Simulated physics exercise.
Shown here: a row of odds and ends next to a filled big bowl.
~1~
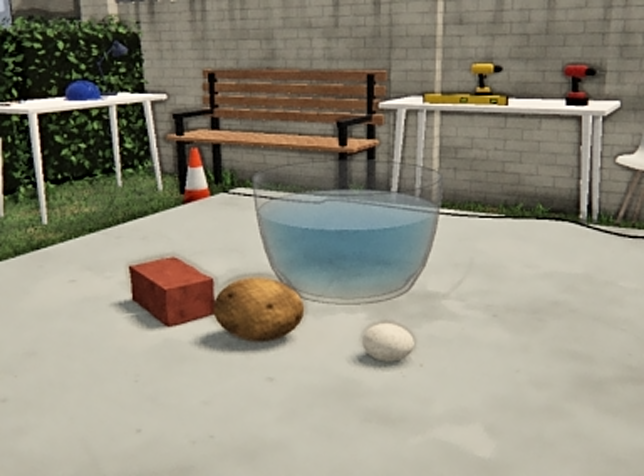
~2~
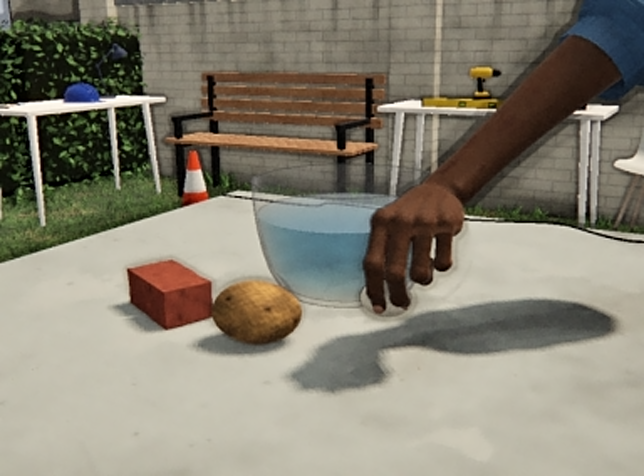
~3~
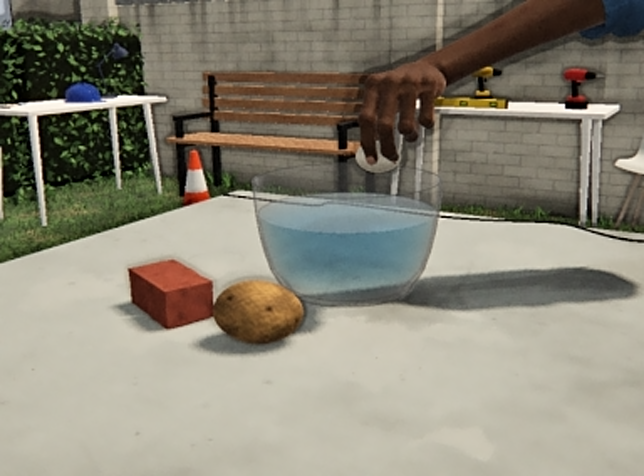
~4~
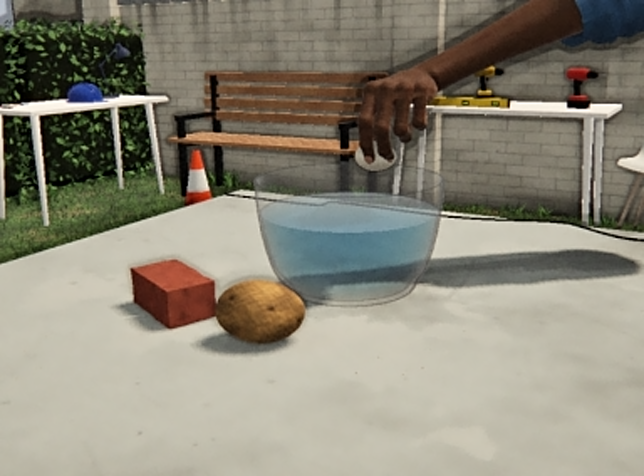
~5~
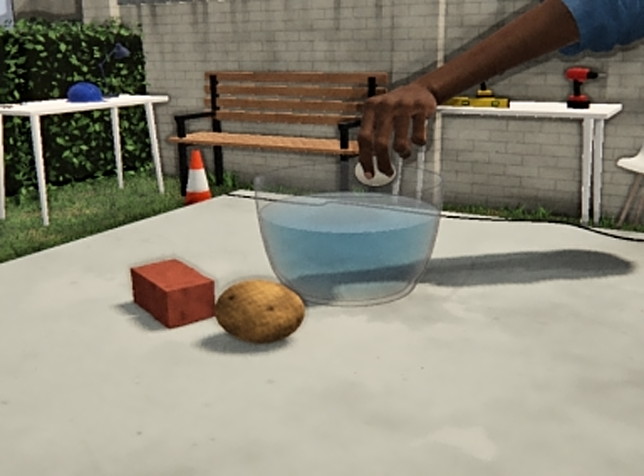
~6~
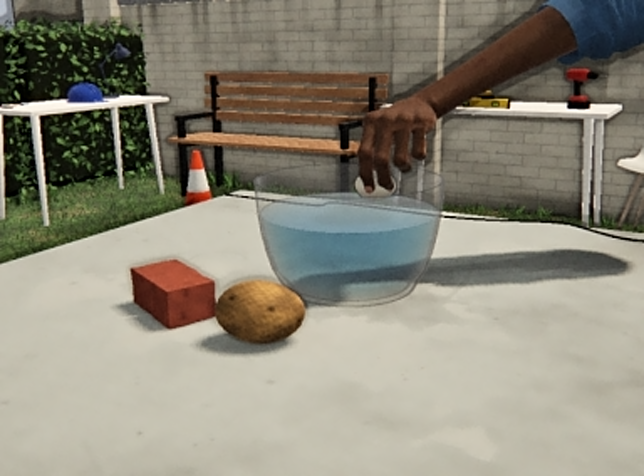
At the start, a red piece of brick, a brown potato and a white egg sit in a row before a big clear bowl of water. A hand reaches in from the right, picks up the egg and carries it up over the bowl, then lowers it slightly to just above the water's surface.
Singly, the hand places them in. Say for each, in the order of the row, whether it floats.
Well, from the left it falls to the base, then falls to the base, then falls to the base.
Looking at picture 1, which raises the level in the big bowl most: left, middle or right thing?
Go with the item at far left.
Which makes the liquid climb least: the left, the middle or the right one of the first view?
That is the right one.
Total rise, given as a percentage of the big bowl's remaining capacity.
34 per cent.
Shortly, the egg ends at the bottom.
Then, the potato ends at the bottom.
At the finish, the piece of brick ends at the bottom; afloat, none of them.
